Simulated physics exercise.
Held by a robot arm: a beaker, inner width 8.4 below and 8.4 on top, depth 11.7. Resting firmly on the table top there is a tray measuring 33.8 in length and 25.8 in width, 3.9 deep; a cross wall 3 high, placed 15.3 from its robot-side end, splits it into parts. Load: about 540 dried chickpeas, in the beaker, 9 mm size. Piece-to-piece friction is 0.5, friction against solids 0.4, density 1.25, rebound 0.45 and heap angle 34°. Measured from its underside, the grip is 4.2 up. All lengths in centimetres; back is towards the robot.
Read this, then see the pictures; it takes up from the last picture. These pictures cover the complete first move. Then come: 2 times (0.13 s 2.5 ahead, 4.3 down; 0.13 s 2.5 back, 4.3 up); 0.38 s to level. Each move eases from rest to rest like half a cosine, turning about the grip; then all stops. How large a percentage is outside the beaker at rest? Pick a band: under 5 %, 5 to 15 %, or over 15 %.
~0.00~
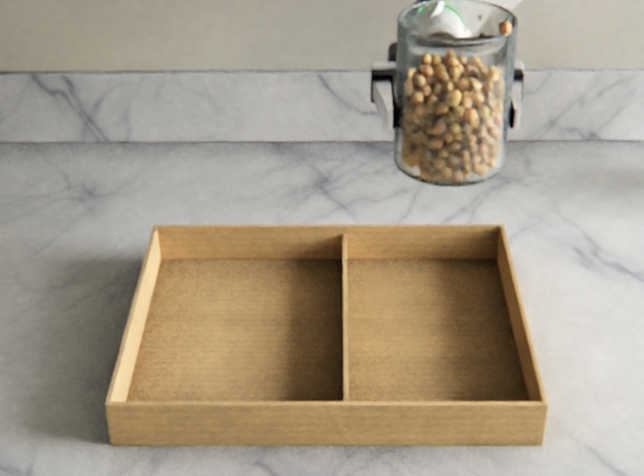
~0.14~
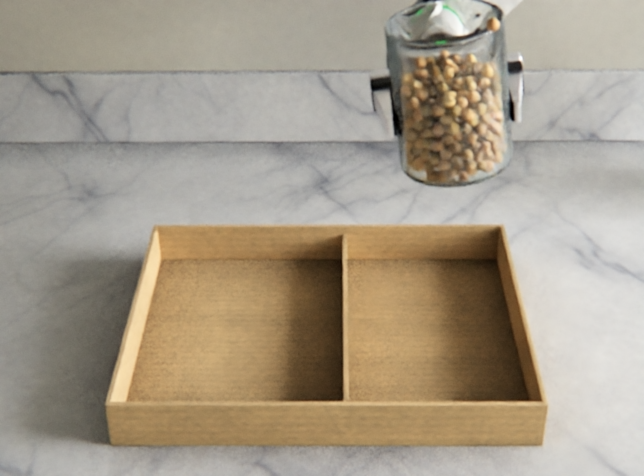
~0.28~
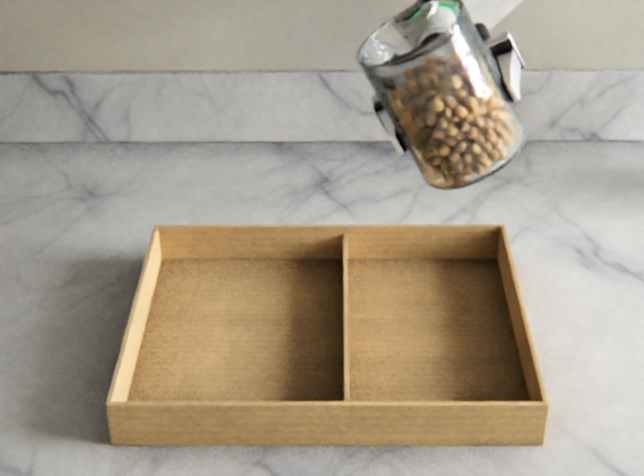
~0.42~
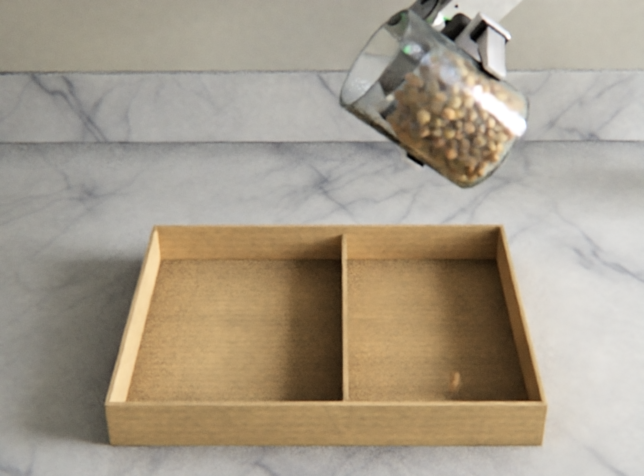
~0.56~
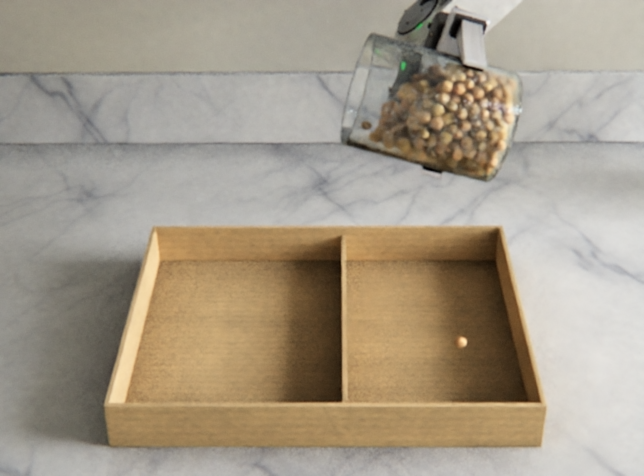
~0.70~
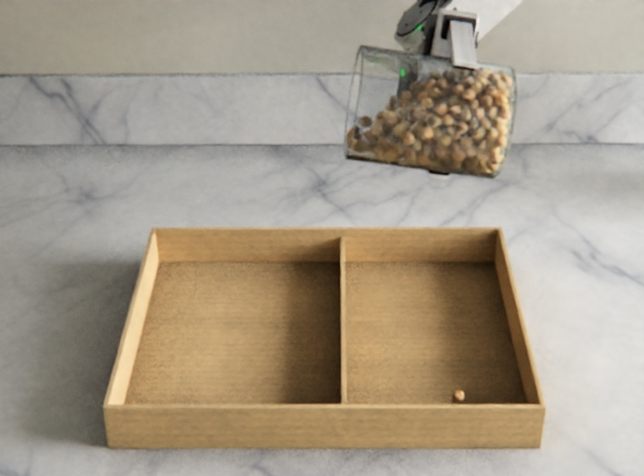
5 to 15 %.
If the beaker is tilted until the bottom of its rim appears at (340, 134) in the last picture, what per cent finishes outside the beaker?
It comes out near 0 percent.
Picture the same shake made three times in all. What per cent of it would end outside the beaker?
It would come to about 10 %.
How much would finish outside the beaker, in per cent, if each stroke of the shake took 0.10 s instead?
The share would be near 20 %.
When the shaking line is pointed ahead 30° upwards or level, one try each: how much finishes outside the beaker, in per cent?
Result: Approx. 65 % and 55 %, one try each.
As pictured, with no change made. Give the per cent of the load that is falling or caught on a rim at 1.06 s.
About 1 per cent.
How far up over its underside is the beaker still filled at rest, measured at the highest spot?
Around 8.0 cm above the underside.
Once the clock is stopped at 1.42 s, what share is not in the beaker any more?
Near 5 per cent.
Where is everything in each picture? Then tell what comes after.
Beaker middle at (453, 94), level; upper third of the load around (453, 94), from x 405 to 505, top at y 30; 537 in the beaker, in the first picture.
Beaker middle at (451, 94), tilted 8° forward; upper third of the load around (455, 94), from x 400 to 505, top at y 25, in the second picture.
Beaker middle at (444, 96), tilted 28° forward; upper third of the load around (458, 93), from x 395 to 515, top at y 60; 536 in the beaker, 1 in flight or on a rim, in the third picture.
Beaker middle at (436, 102), tilted 53° forward; upper third of the load around (460, 91), from x 395 to 515, top at y 60; 536 in the beaker, 1 in the robot-side part, in the fourth picture.
Beaker middle at (431, 109), tilted 73° forward; upper third of the load around (462, 92), from x 375 to 510, top at y 65; 536 in the beaker, 1 in the robot-side part, in the fifth picture.
Beaker middle at (430, 113), tilted 81° forward; upper third of the load around (466, 98), from x 350 to 505, top at y 75; 536 in the beaker, 1 in the robot-side part, in the sixth picture.
After 1.06 s, tilted 81° forward, highest piece 22 above the table; 524 in the beaker, 5 in the far-side part, 1 in the robot-side part, 7 in flight or on a rim.
After 1.42 s, tilted 37° forward, highest piece 27 above the table; 498 in the beaker, 34 in the far-side part, 2 in the robot-side part, 3 in flight or on a rim.
After 1.80 s, level, highest piece 27 above the table; 497 in the beaker, 36 in the far-side part, 4 in the robot-side part.
After 2.85 s, level, highest piece 27 above the table; 497 in the beaker, 36 in the far-side part, 4 in the robot-side part.
At rest, 497 in the beaker, 36 in the far-side part, 4 in the robot-side part. That is 7 % outside the beaker.
